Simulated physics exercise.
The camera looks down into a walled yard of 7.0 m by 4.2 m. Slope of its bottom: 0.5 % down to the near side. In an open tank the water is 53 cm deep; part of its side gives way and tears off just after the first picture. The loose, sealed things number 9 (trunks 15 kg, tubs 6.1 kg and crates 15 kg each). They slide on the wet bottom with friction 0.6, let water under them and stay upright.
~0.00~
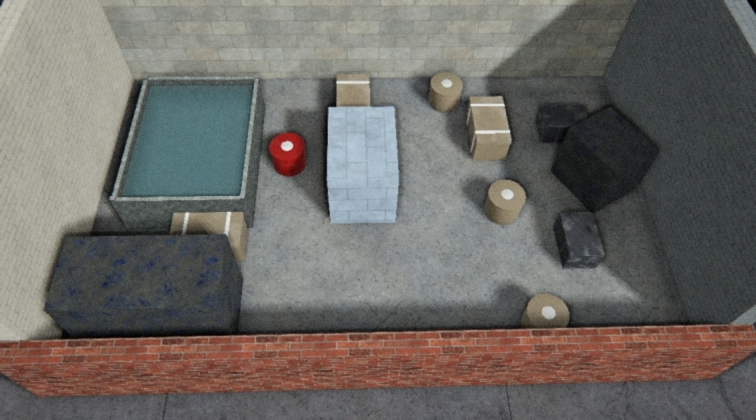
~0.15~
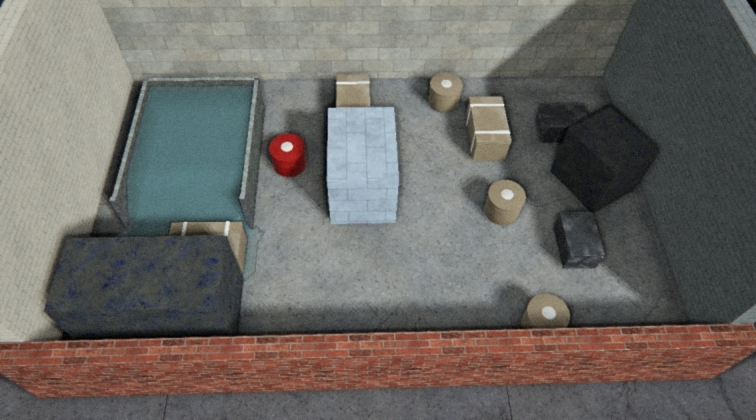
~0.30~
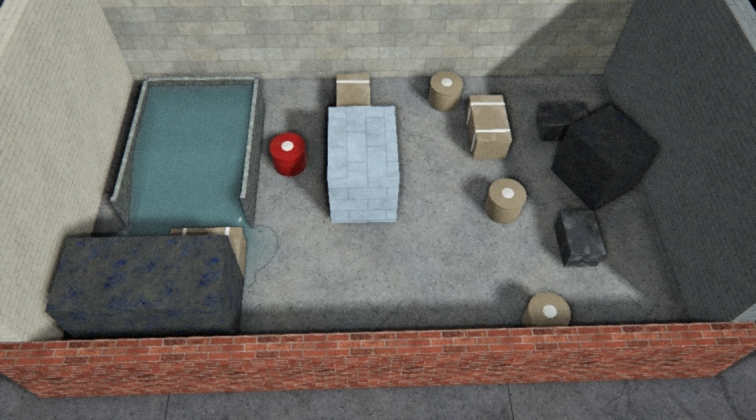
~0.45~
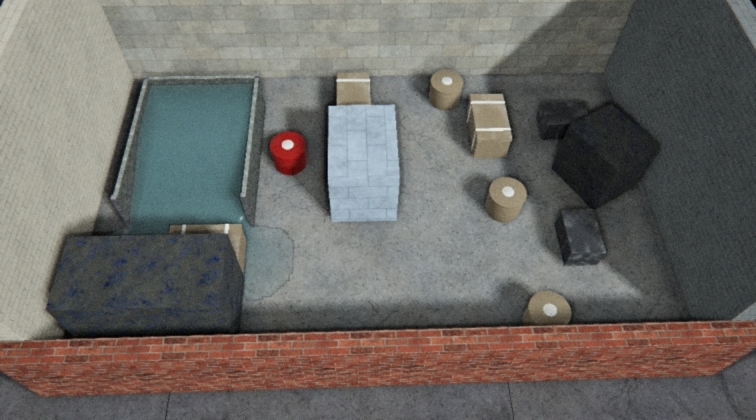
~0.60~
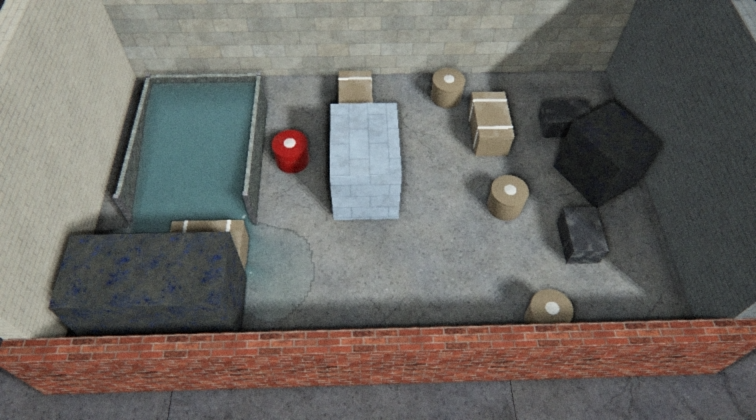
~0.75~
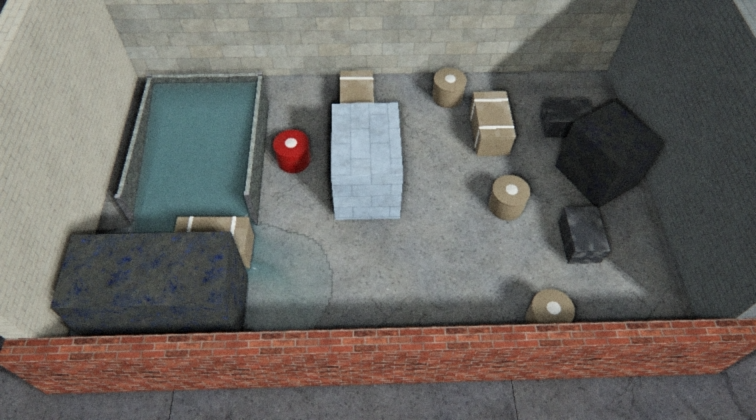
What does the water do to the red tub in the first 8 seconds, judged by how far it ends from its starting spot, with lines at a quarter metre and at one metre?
It keeps its spot.
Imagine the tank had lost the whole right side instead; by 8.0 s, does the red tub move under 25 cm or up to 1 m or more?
What happens next is that the red tub gets swept a long way.
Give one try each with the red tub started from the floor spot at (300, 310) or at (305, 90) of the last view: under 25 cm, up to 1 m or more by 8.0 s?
One try each gives this: It wanders off a long way, then it wanders off a long way.
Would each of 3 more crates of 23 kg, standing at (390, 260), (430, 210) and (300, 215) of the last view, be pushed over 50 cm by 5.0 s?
Respectively: Greater, smaller, smaller.
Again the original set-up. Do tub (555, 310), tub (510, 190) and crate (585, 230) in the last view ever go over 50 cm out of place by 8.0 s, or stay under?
Item by item, they came out above the mark, above the mark and above the mark.
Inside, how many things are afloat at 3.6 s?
Answer: 2.
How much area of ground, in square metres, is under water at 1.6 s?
I'd estimate close to 9.0 m2.
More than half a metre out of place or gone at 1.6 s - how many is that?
At that time I count 1.
After 1.6 s the red tub is near (291, 143), 0.0 m from its start, aground; 0 afloat.
After 3.6 s the red tub is near (291, 143), 0.0 m from its start, aground; 2 afloat.
After 5.6 s the red tub is near (291, 143), 0.0 m from its start, aground; 4 afloat.
After 8.0 s the red tub is near (291, 143), 0.0 m from its start, aground; 6 afloat.
